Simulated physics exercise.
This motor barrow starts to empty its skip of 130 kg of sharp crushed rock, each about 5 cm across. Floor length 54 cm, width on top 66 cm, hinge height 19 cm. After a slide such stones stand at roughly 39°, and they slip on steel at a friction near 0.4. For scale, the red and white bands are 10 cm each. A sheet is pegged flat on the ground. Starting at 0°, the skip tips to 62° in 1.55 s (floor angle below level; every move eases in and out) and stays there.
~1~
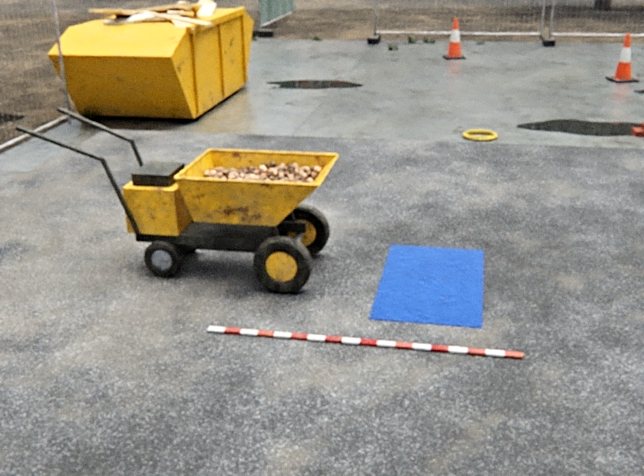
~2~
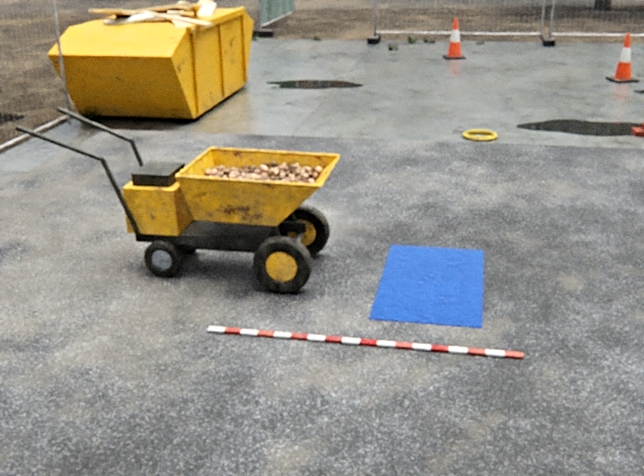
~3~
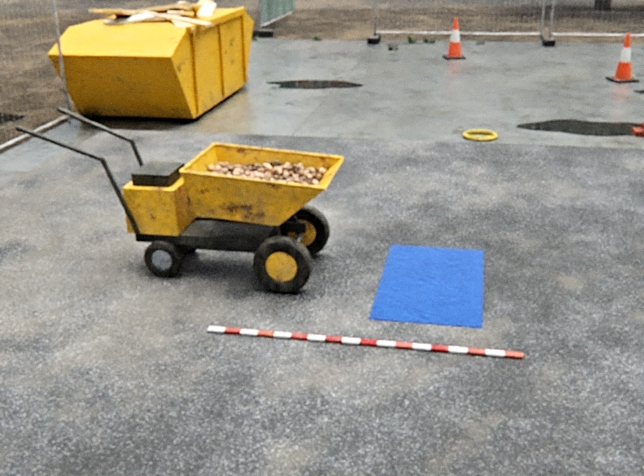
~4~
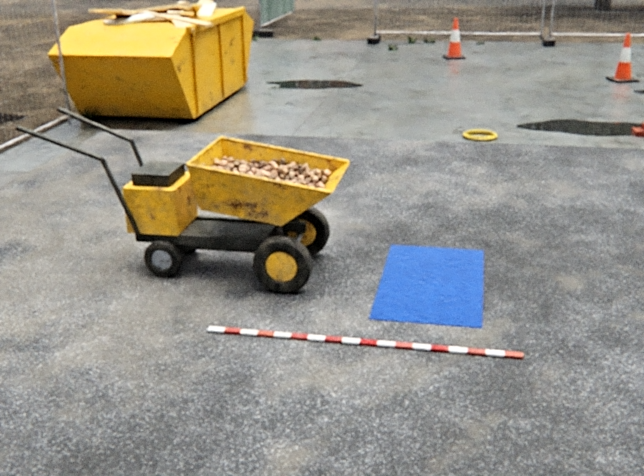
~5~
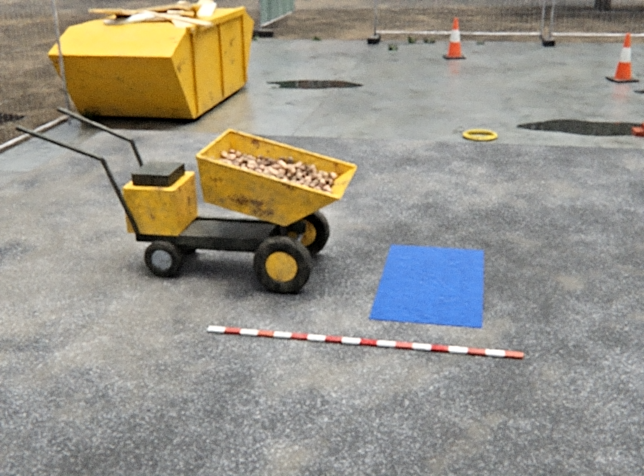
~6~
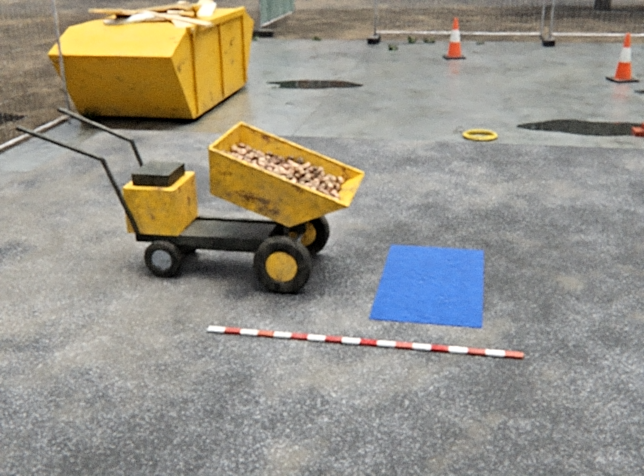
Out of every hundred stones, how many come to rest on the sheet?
Roughly 60 per cent ends on the sheet.
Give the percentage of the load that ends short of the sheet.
Some 10 per cent of the load.
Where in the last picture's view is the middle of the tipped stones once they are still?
Their middle is at about (403, 273).
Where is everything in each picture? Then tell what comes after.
In the first frame, the skip is at 0°, its lip at (318, 185); the top of the load is at (283, 171).
The second frame shows lip at (320, 186), floor tilted 1°, highest stones at (267, 172).
In the third frame, the skip is at 4°, its lip at (325, 189); the top of the load is at (241, 170).
In the fourth frame, the skip is at 8°, its lip at (331, 193); the top of the load is at (239, 165).
The fifth frame shows lip at (339, 199), floor tilted 14°, highest stones at (238, 158).
The sixth frame shows lip at (348, 206), floor tilted 21°, highest stones at (244, 152).
A little later the floor is at 52°; 100 % in the skip; the foremost stones are at (366, 231).
Then the floor is at 62°; 93 % in the skip, 7 % on the sheet; the foremost stones are at (408, 283).
Later still the floor is at 62°; 66 % in the skip, 34 % on the sheet; the foremost stones are at (448, 281).
In the end the floor is at 62°; 31 % in the skip, 9 % short of the sheet, 59 % on the sheet, 1 % off the sheet elsewhere; the foremost stones are at (485, 290).
